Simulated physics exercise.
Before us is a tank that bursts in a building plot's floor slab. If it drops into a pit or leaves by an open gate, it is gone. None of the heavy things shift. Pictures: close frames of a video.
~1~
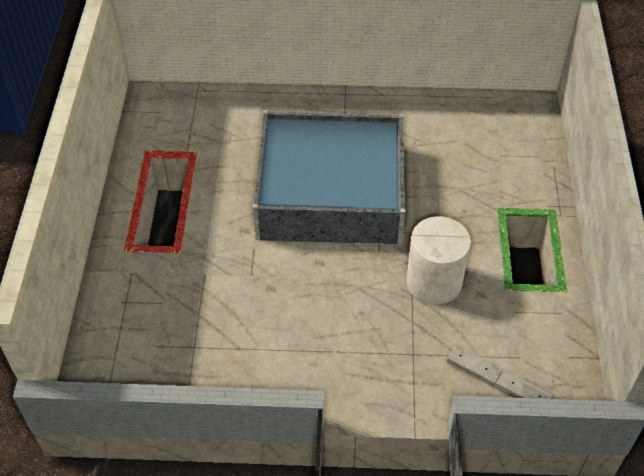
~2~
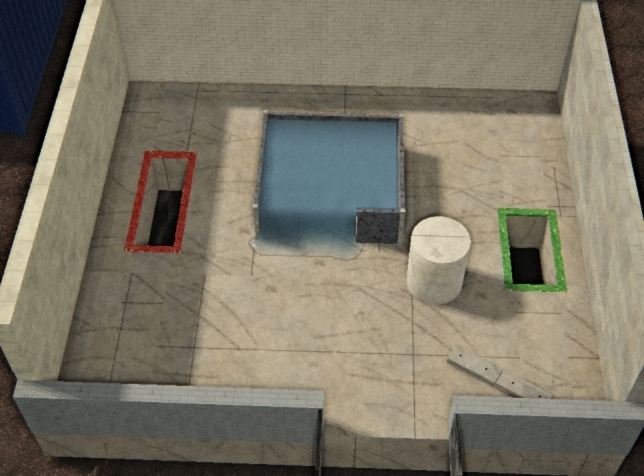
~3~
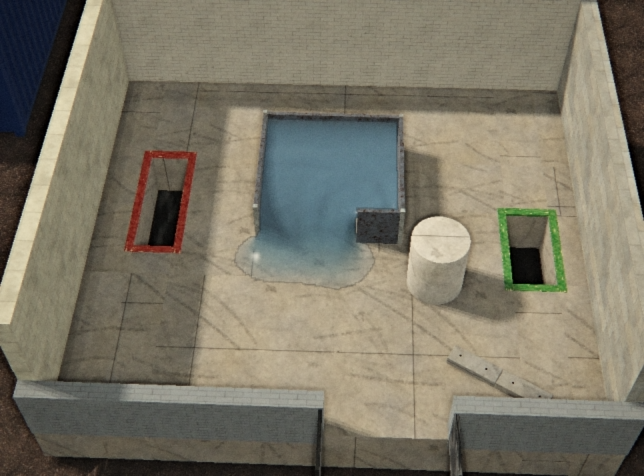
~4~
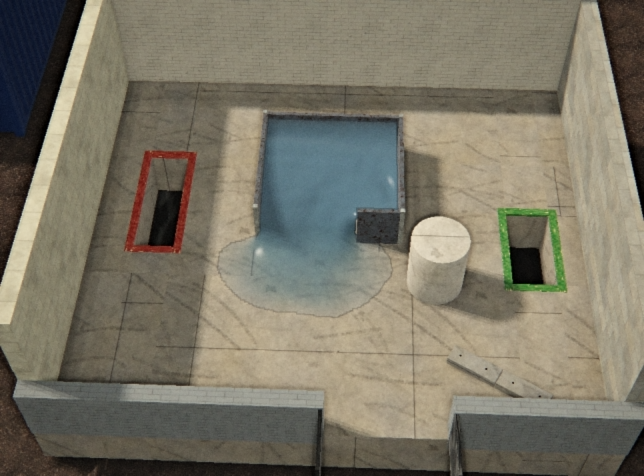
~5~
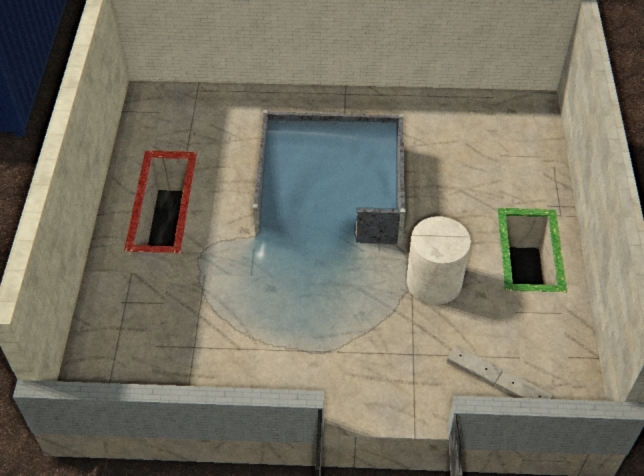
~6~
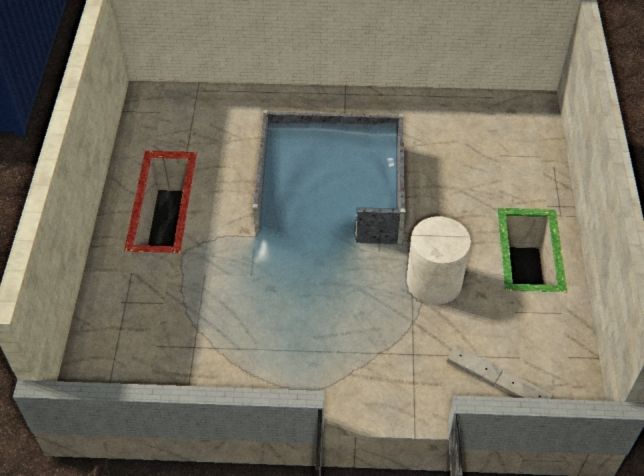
A square tank of water on a walled concrete floor burst open along most of its front side, and the water poured out and spread across the slab in a widening rounded pool.
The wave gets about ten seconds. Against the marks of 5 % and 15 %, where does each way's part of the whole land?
The gate will capture a heavy share beyond fifteen per cent, the green pit will capture a light share below five per cent, the red pit will capture a heavy share beyond fifteen per cent.
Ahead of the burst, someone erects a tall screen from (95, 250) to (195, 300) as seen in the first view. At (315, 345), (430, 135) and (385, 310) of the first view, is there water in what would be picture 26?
Swamped, untouched, swamped.
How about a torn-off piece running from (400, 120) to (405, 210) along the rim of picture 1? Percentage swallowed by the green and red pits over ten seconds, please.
Per cent: Green 50, red 6.
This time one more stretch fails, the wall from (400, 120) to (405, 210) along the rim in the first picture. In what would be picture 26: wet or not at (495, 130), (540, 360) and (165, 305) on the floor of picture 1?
In that order: Awash, under water, free of water.
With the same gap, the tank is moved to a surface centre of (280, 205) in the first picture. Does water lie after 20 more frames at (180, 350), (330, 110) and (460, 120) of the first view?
Okay, first one got wet, second one high and dry, last one high and dry.
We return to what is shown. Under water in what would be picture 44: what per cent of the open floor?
Estimate: Near 50 %.
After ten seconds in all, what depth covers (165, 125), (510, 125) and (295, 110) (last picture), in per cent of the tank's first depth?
I'd say around 4 per cent, then 0 per cent, then 4 per cent.
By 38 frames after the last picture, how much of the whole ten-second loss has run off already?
About 65 per cent.
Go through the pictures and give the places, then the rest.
The first picture shows still water in the open tank at (331, 164).
In the second picture, the front is at (256, 244), out from the gap at (308, 230).
In the third picture, the front is at (243, 257), out from the gap at (308, 231).
In the fourth picture, the front is at (339, 311), out from the gap at (308, 231).
In the fifth picture, the front is at (324, 347), out from the gap at (308, 231).
In the sixth picture, the front is at (313, 385), out from the gap at (308, 231).
A moment on, water covers 30 % of the floor; the gate 1 %, the green pit 0 %, the red pit 0 %.
Next, water covers 35 % of the floor; the gate 7 %, the green pit 0 %, the red pit 0 %.
Then, water covers 40 % of the floor; the gate 15 %, the green pit 0 %, the red pit 0 %.
Later, water covers 50 % of the floor; the gate 23 %, the green pit 0 %, the red pit 9 %.
In the end, water covers 70 % of the floor; the gate 29 %, the green pit 1 %, the red pit 18 %.
